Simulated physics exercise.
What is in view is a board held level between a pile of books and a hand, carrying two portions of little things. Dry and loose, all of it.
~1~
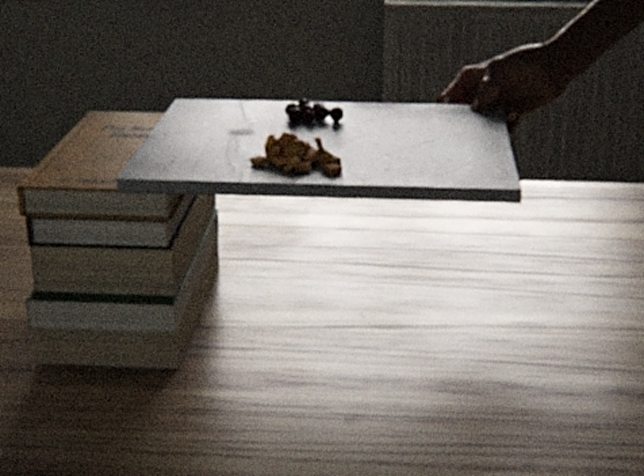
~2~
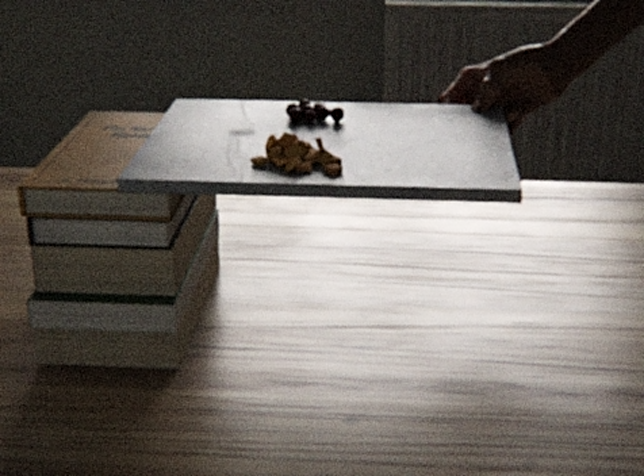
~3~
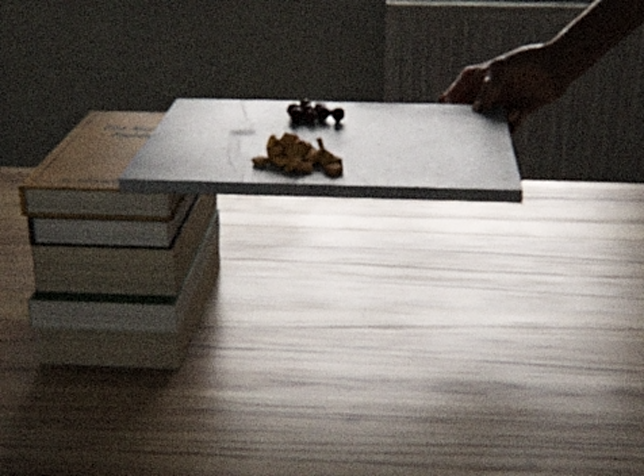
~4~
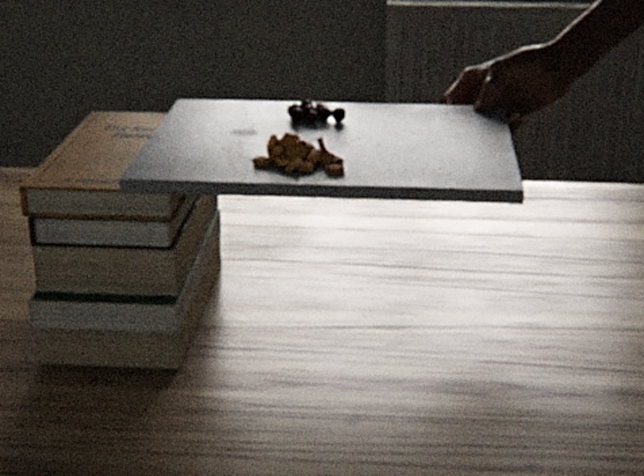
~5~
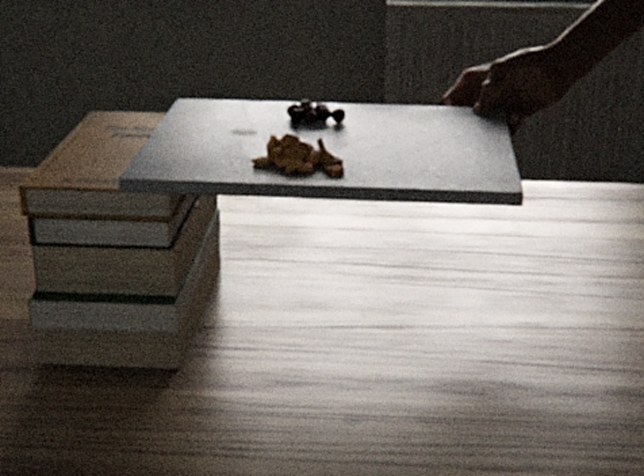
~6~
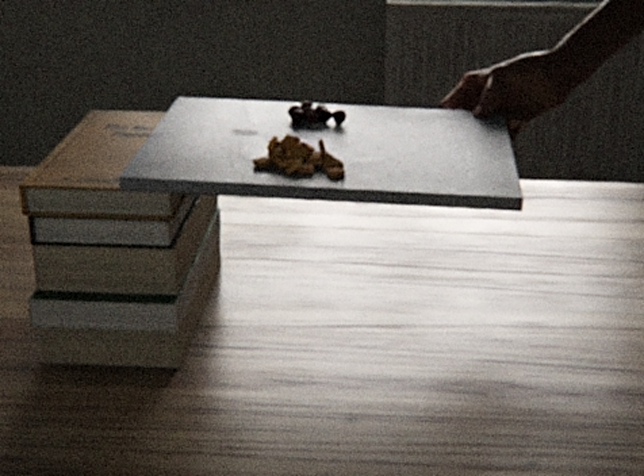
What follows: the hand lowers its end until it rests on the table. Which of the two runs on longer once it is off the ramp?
Background group.
Then, 0.74 s past the last view, board sloping at 20°; front batch all still on the board; back batch all still on the board.
Then, 1.39 s past the last view, board sloping at 35°; front batch mostly at the foot of the board; back batch mostly up to a board's length out.
Then, 1.94 s past the last view, board resting at 36°; front batch mostly at the foot of the board; back batch mostly up to a board's length out.
Finally, board resting at 36°; front batch mostly at the foot of the board; back batch mostly up to a board's length out; the back batch has gone farther.
